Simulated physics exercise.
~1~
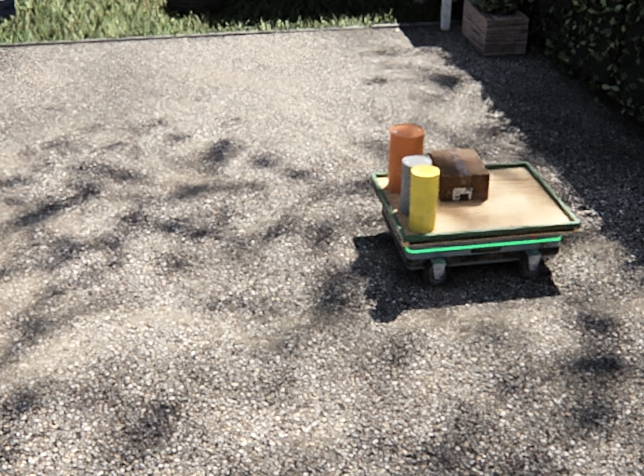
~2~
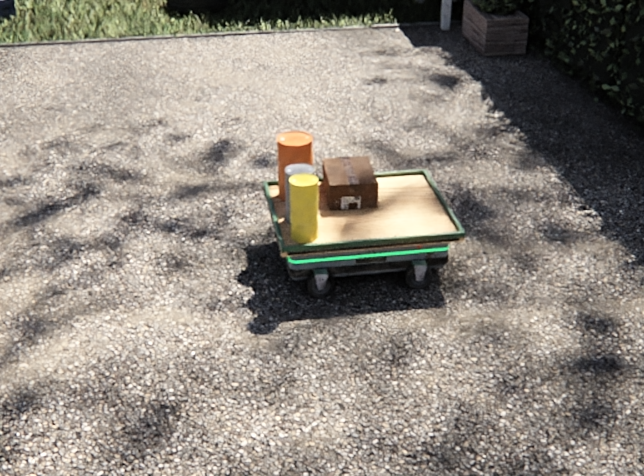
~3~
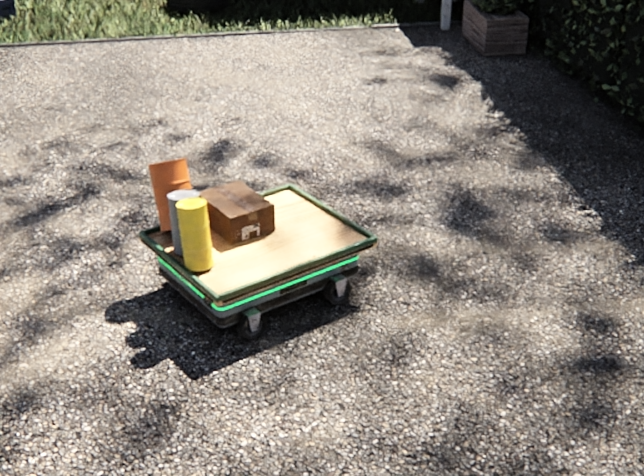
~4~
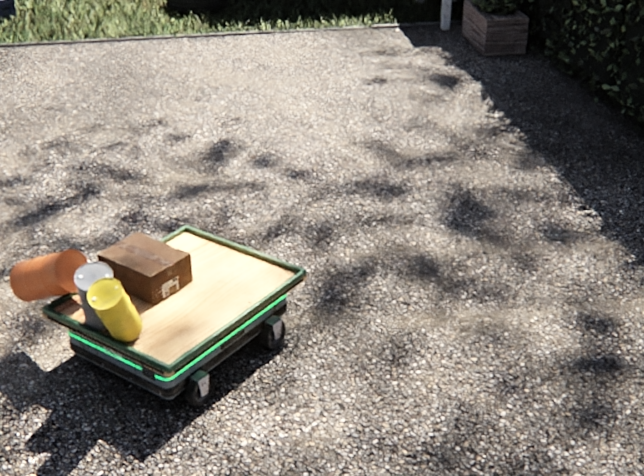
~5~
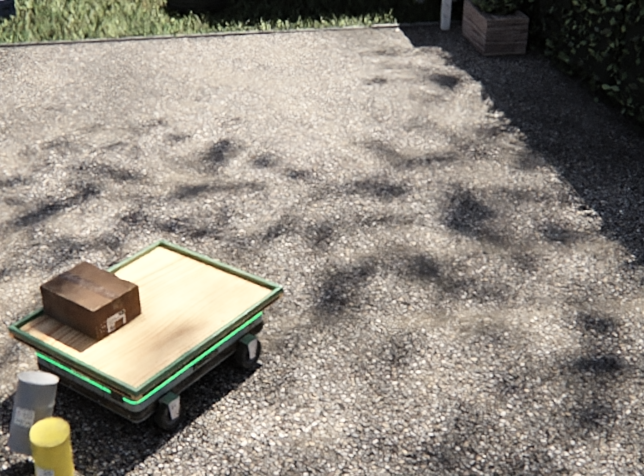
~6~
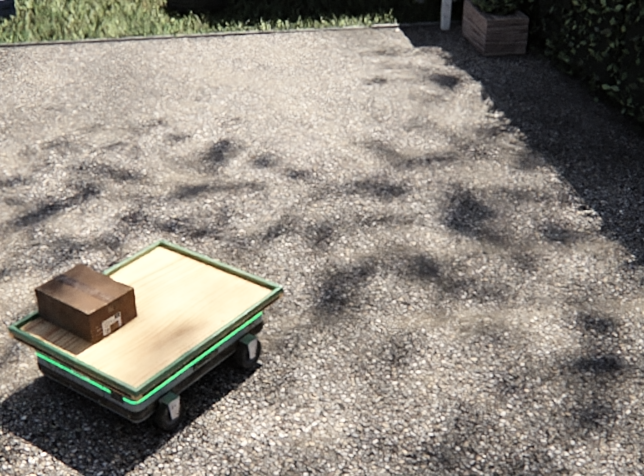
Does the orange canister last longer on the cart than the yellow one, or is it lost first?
The orange canister is lost first. It is already on its side and over the edge while the yellow one is only leaning.
The clip opens on a low cart with a green rim on sunlit gravel, carrying a brown parcel and three upright canisters in orange, grey and yellow. The cart rolls left, then curves toward the viewer, and the orange canister begins to lean. As the turn tightens, the orange one tips onto its side over the left edge, while the grey and yellow ones tilt after it. Those two then drop off the near left side, upside down, as the parcel slides toward the rim. Finally the cart stands still at lower left with only the parcel aboard, still upright.
